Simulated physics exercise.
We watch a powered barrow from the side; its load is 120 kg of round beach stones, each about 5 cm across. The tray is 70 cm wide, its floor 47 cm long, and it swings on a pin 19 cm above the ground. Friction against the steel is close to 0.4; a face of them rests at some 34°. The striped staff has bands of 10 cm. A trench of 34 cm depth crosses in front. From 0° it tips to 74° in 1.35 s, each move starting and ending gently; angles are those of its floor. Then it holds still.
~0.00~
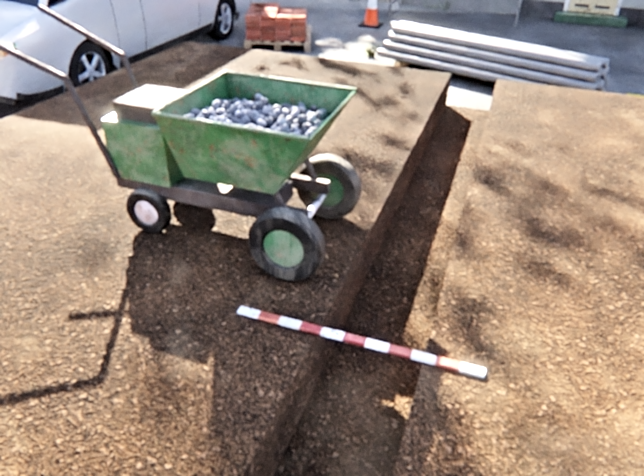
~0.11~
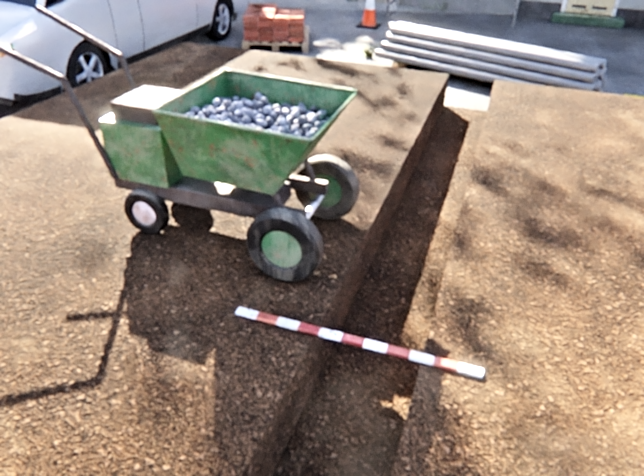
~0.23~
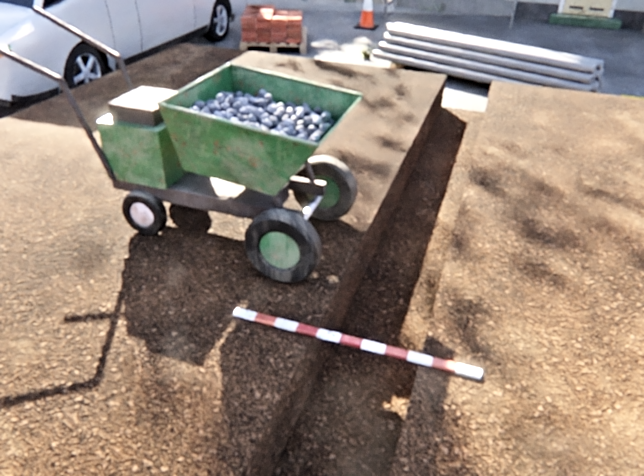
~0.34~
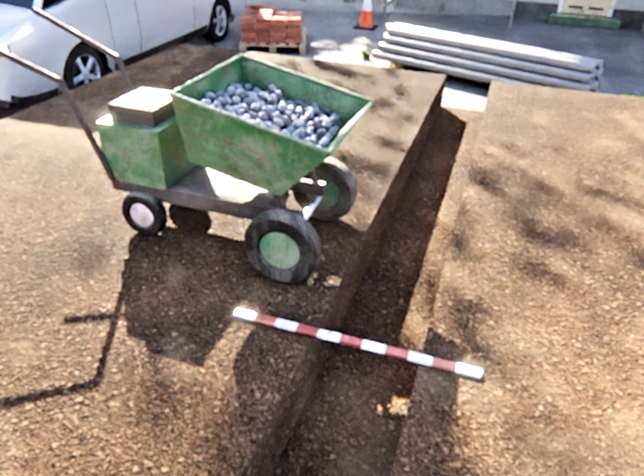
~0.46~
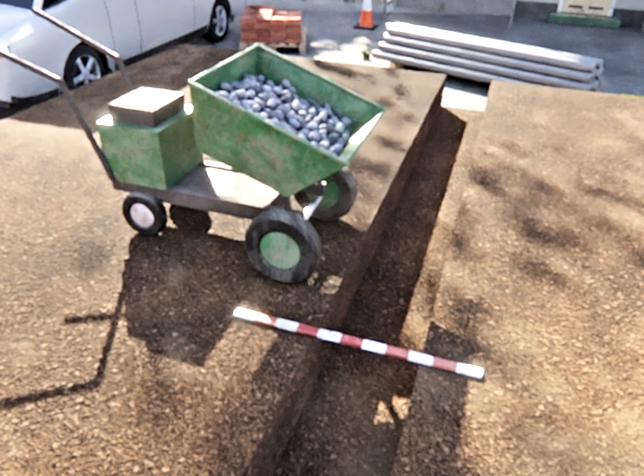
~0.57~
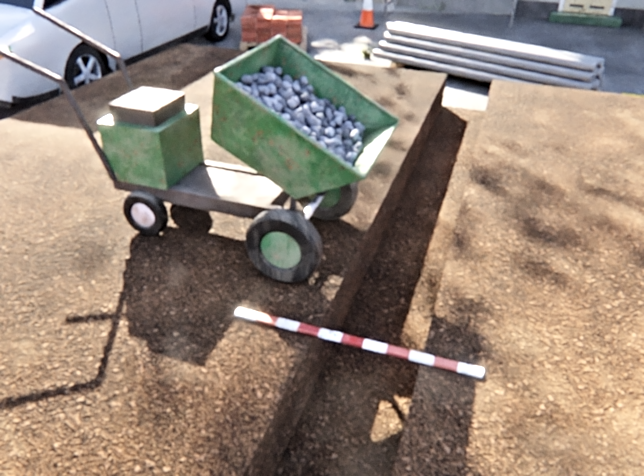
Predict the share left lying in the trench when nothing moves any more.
Roughly 49 per cent ends in the trench.
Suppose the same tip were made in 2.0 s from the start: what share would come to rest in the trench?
In that case some 60 per cent.
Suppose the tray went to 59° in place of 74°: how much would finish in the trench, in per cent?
Then about 30 per cent.
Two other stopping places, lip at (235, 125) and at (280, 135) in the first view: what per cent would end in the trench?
About 100 and 80 per cent.
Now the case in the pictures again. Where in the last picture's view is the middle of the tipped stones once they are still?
Around (448, 272).
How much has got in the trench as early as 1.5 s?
Some 10 per cent.
After 1.0 s the floor is at 62°; 100 % in the tray; the foremost stones are at (411, 219).
After 1.5 s the floor is at 74°; 56 % in the tray, 12 % in the trench, 32 % past the trench; the foremost stones are at (531, 285).
After 1.8 s the floor is at 74°; 27 % in the tray, 24 % in the trench, 49 % past the trench; the foremost stones are at (642, 318).
After 3.8 s the floor is at 74°; 0 % in the tray, 49 % in the trench, 51 % past the trench; the foremost stones are past the picture's edge.
